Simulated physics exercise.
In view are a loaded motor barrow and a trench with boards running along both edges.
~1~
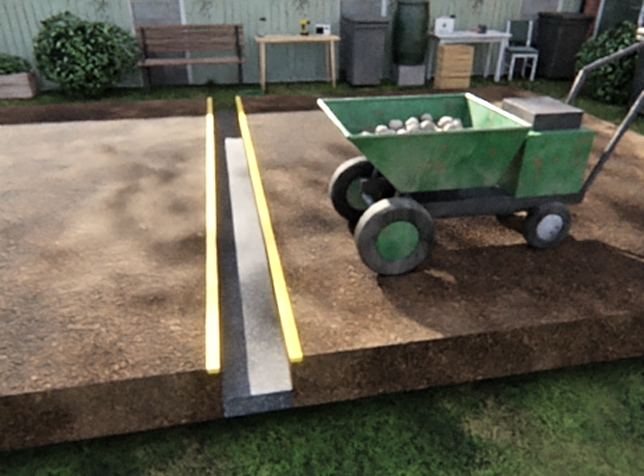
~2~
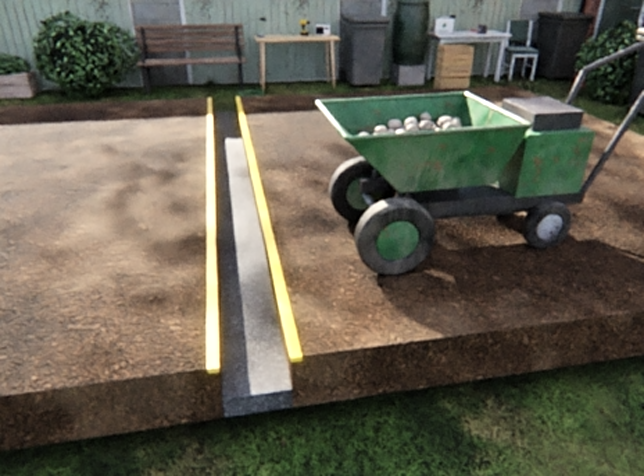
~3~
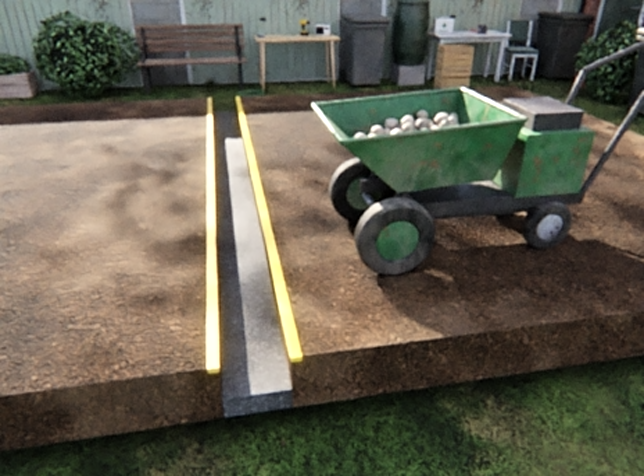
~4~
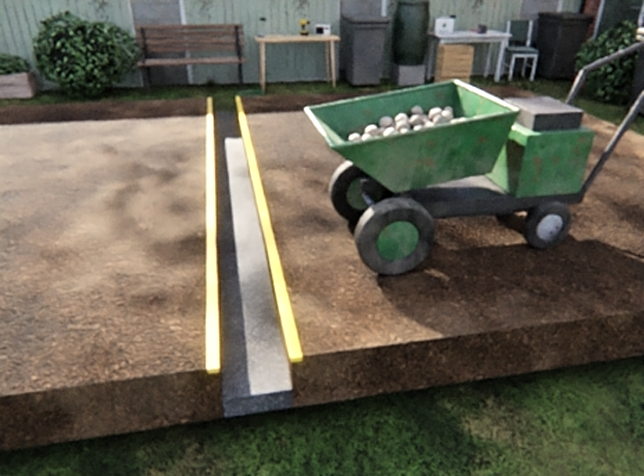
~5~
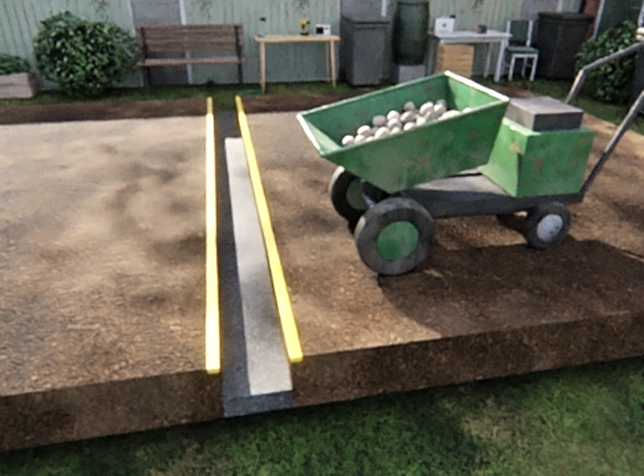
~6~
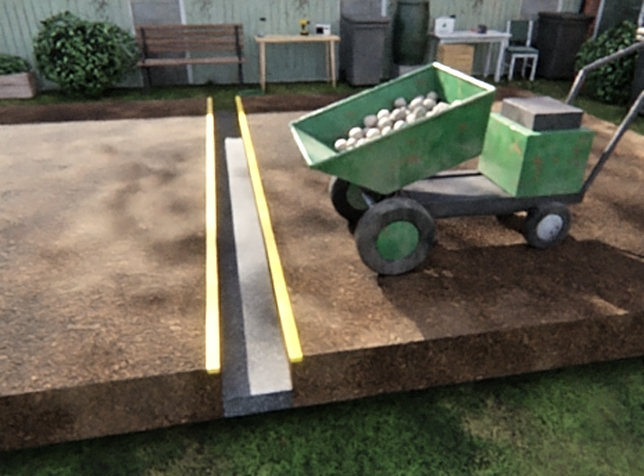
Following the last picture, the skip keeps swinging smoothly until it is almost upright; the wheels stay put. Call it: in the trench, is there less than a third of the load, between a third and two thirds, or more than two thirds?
More than two thirds of the load is in the trench.
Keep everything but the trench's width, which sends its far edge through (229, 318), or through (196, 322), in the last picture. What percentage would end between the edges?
Close to 70 per cent in the first, close to 100 per cent in the second.
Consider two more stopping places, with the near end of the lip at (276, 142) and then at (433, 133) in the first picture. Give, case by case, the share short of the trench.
First spot 0 per cent, second spot 40 per cent.
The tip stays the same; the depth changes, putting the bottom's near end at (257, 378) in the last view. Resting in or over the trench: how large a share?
The share would be around 60 per cent.
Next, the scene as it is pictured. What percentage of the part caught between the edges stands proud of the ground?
My estimate would be close to 5 per cent.
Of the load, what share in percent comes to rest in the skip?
All told, it is near 15 percent.
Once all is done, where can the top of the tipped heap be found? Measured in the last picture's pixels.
In the last picture, the peak is close to (247, 259).
Soon, skip tipped steeply; all in the skip.
A while on, skip tipped right over; about half in the skip; about half in or heaped over the trench.
Towards the end, skip tipped right over; a small part in the skip; most in or heaped over the trench; a stray few beyond it.
Finally, skip tipped right over; a small part in the skip; most in or heaped over the trench; a stray few beyond it.
